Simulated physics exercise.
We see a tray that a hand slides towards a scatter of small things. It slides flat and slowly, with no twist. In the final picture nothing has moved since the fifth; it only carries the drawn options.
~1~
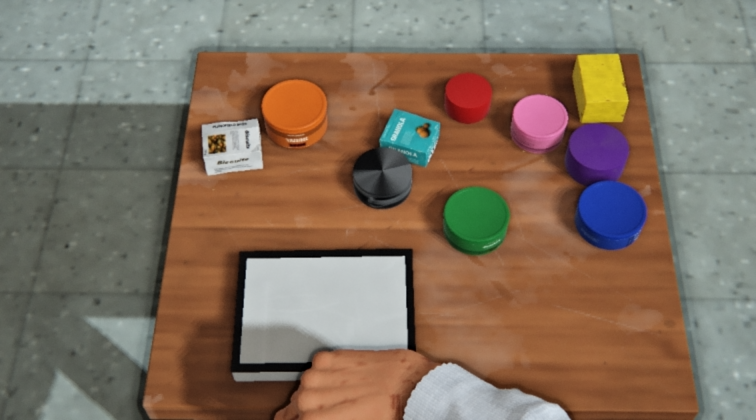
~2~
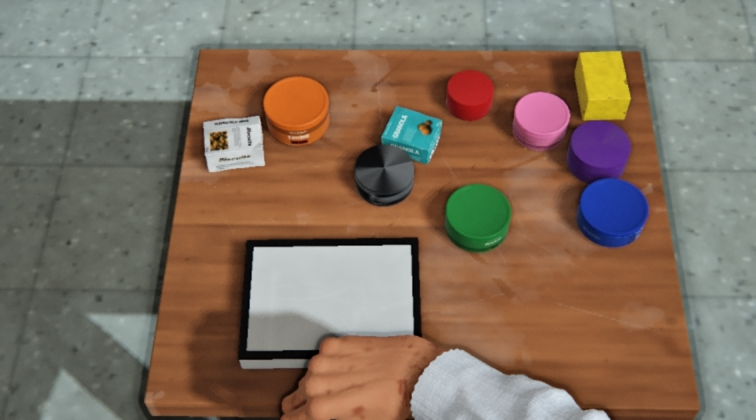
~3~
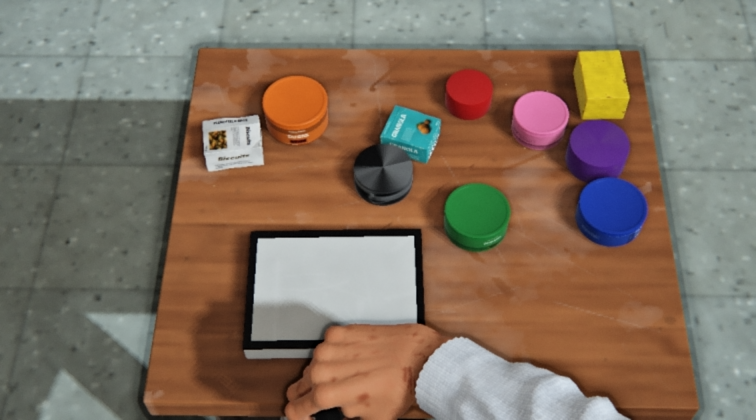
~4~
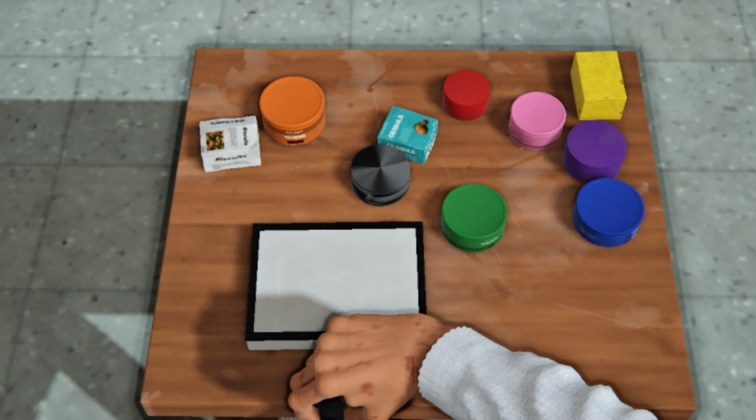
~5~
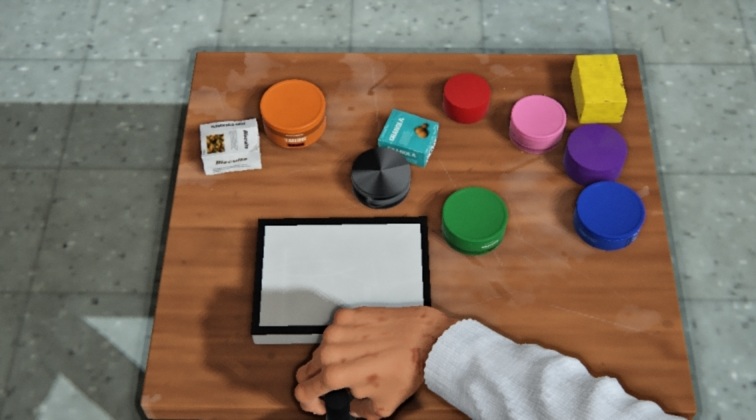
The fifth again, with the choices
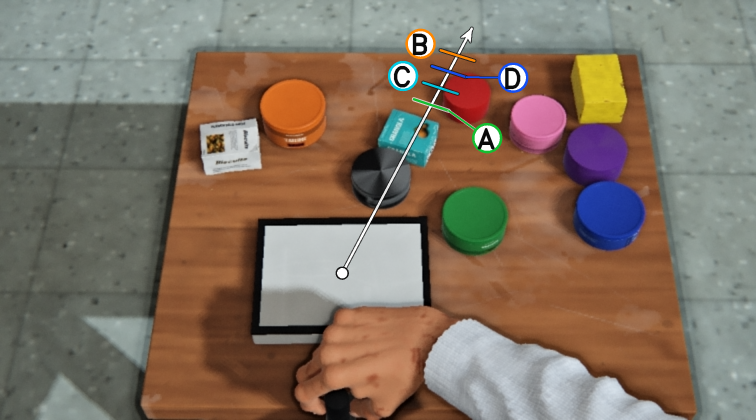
The clip opens on a wooden table where a hand in a white sleeve holds the near edge of a black-rimmed white tray, below scattered colourful jars, packets and a yellow block. The hand slides the tray slowly and flatly away, slightly rightward, leaving a gap before the objects, which stay still.
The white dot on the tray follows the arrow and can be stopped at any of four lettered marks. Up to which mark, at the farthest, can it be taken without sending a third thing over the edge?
A.
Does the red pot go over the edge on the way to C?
Yes.
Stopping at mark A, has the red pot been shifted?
By then, yes.
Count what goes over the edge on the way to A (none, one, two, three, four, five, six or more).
By then, none.
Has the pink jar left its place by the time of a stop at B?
Yes.
On the copy, A at (431, 105); B at (458, 56); C at (440, 88); D at (449, 72); the arrow from (342, 273) to (472, 29); the white dot at (342, 273).
On A. First, tray (377, 215); turquoise packet (420, 113); black tin (385, 140).
Then, tray (409, 154); black tin (386, 86); red pot (479, 88).
Finally, tray (431, 112); black tin (390, 49); red pot (484, 50); none fallen.
By contrast, B drops three; C drops three; D drops three.
